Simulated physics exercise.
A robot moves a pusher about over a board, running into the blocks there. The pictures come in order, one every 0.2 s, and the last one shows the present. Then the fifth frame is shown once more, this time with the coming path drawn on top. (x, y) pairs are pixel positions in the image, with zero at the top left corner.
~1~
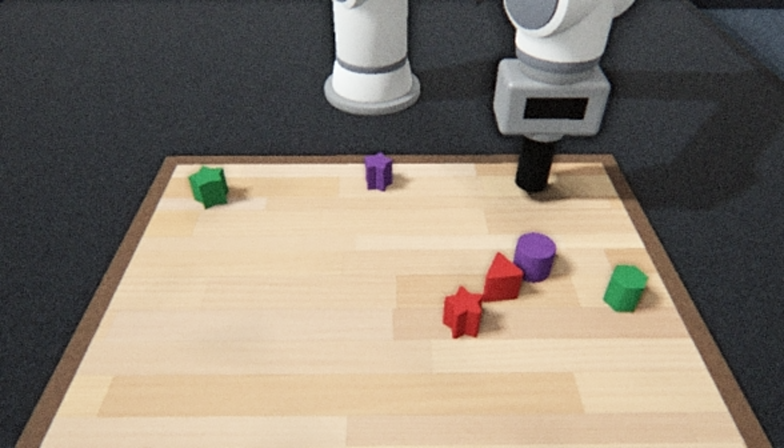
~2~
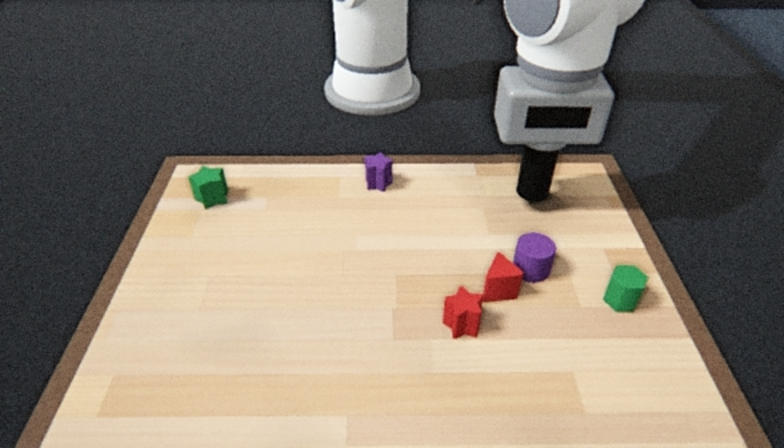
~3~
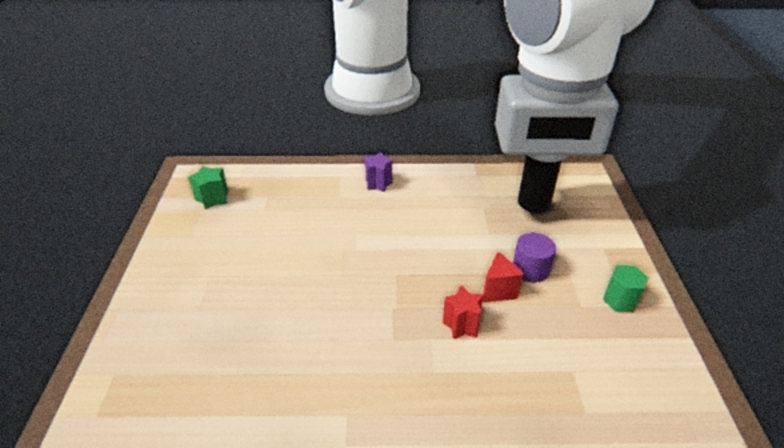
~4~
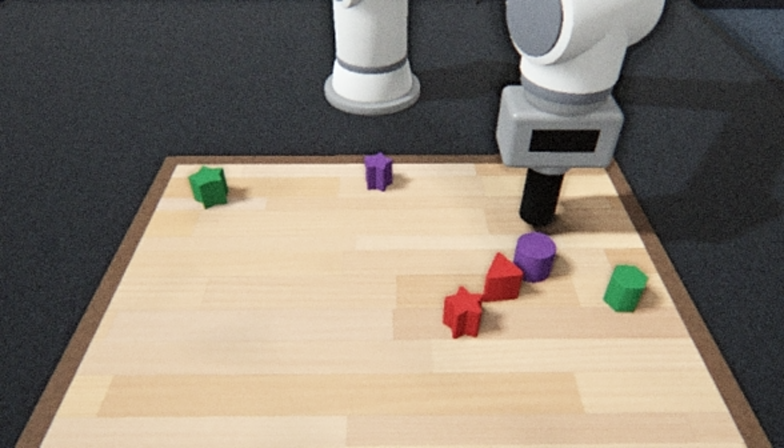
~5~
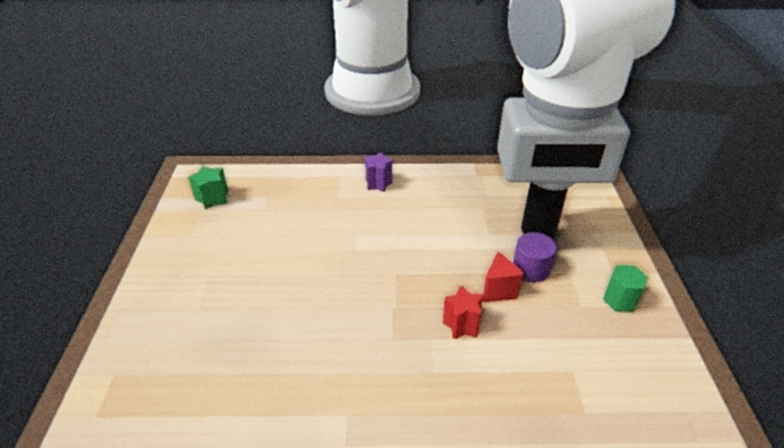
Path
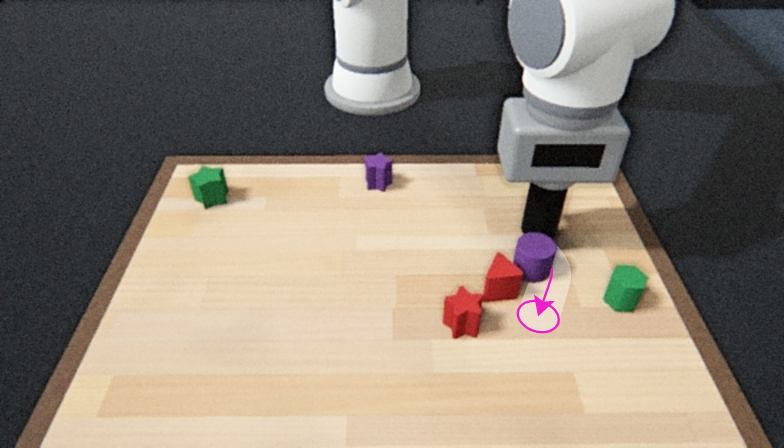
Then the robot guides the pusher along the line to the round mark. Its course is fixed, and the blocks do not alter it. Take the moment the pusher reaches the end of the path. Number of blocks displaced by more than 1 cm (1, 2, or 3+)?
Two blocks shift.
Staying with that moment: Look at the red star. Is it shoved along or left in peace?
Left in place.
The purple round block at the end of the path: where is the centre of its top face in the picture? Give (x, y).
In the picture, it is at (507, 302).
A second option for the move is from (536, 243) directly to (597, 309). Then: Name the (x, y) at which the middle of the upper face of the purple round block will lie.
The top centre is at (543, 265).
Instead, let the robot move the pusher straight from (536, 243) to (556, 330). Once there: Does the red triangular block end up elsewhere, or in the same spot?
Here the red triangular block moves off its spot.
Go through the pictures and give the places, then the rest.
Pusher's lower end (531, 183); red star (465, 300); red triangular block (503, 267); purple round block (537, 244); green six-sided block (631, 276), in the first frame.
Pusher (532, 192); blocks still, in the second frame.
Pusher (534, 203); blocks still, in the third frame.
Pusher (536, 216); blocks still, in the fourth frame.
Pusher (539, 230); red star (465, 300); red triangular block (503, 267); purple round block (537, 244); green six-sided block (631, 276), in the fifth frame.
Drawn move, from (536, 243) over (551, 266) and (547, 290) to (538, 316).
The first path, step by step. One third of the way, pusher (555, 254); purple round block (537, 262).
Two thirds of the way, pusher (550, 278); red triangular block (492, 273), turned 55° clockwise; purple round block (525, 283).
At the end, pusher (542, 303); red star still; red triangular block (488, 274), turned 70° clockwise; purple round block (507, 302); green six-sided block still.
